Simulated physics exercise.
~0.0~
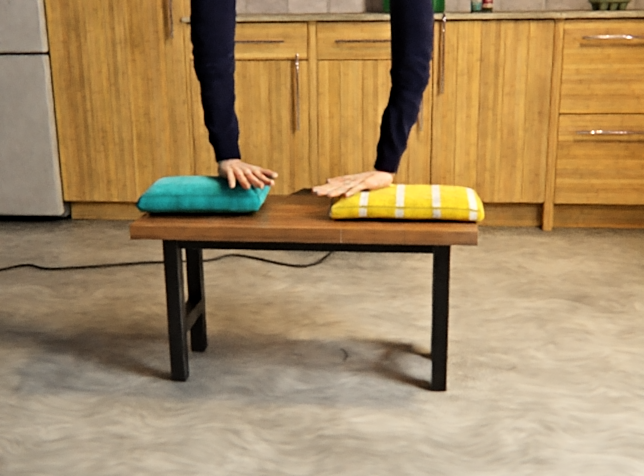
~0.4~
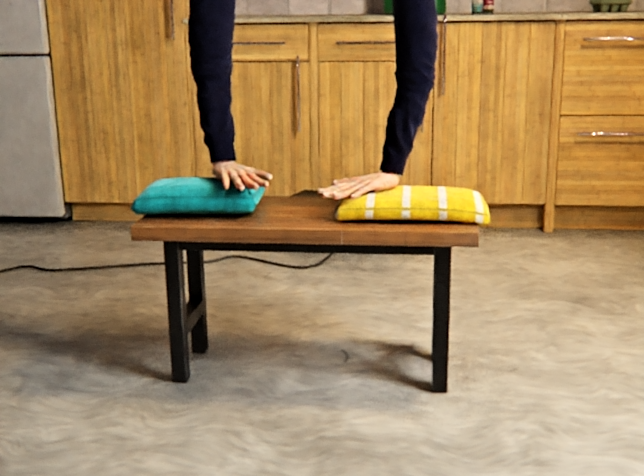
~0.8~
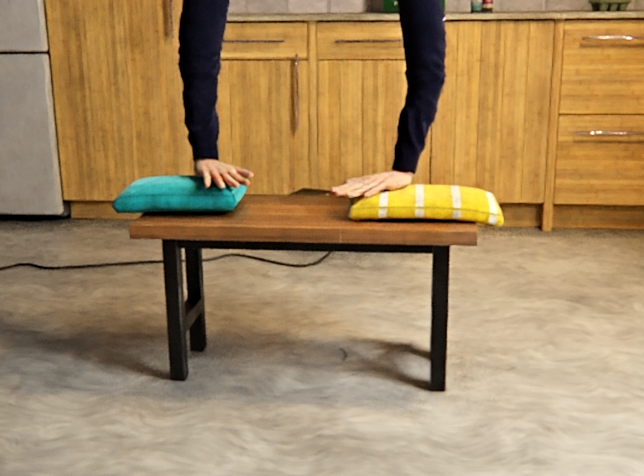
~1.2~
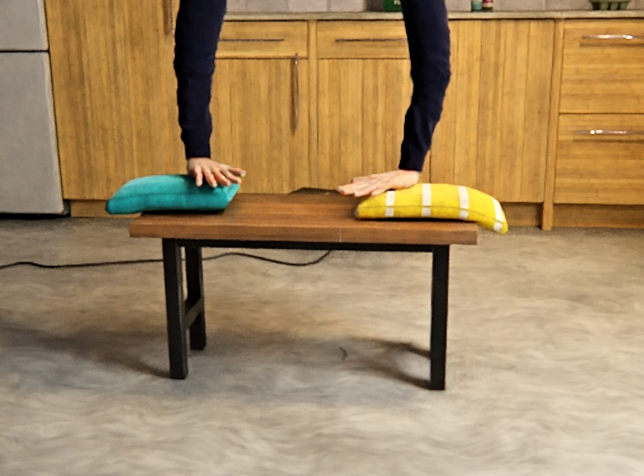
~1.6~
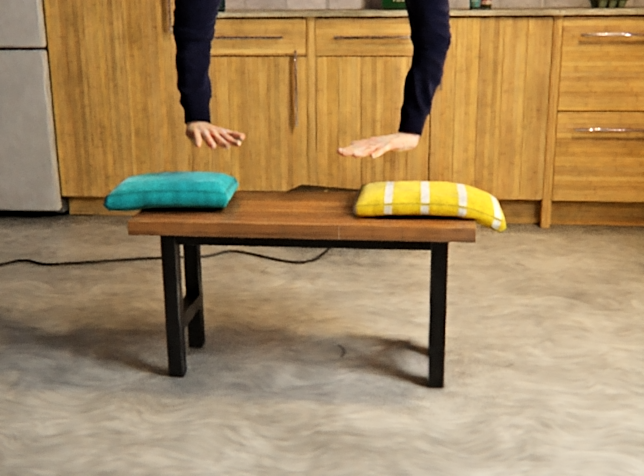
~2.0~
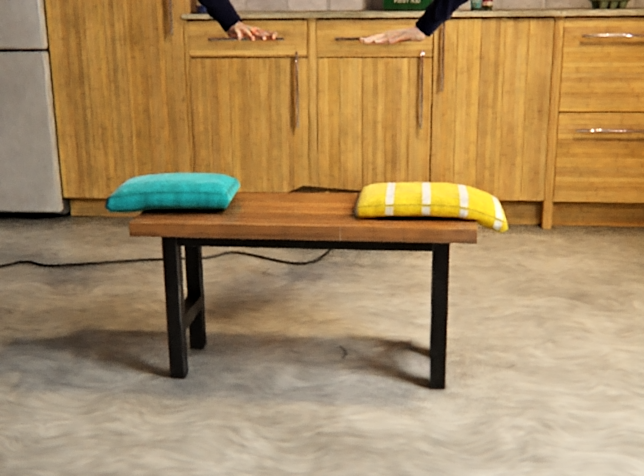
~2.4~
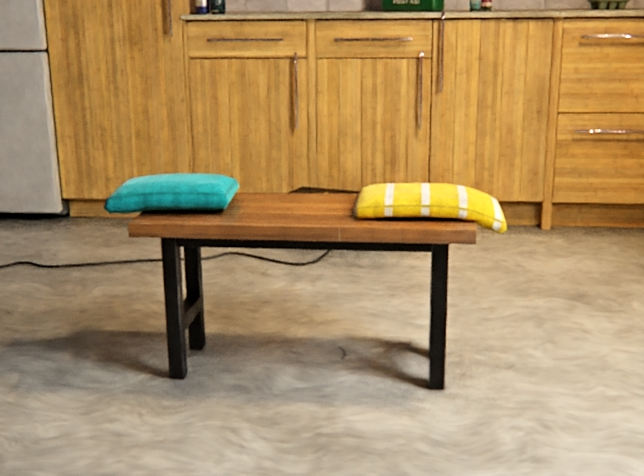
Two hands slide a turquoise cushion left and a yellow one right, then leave both overhanging the bench.
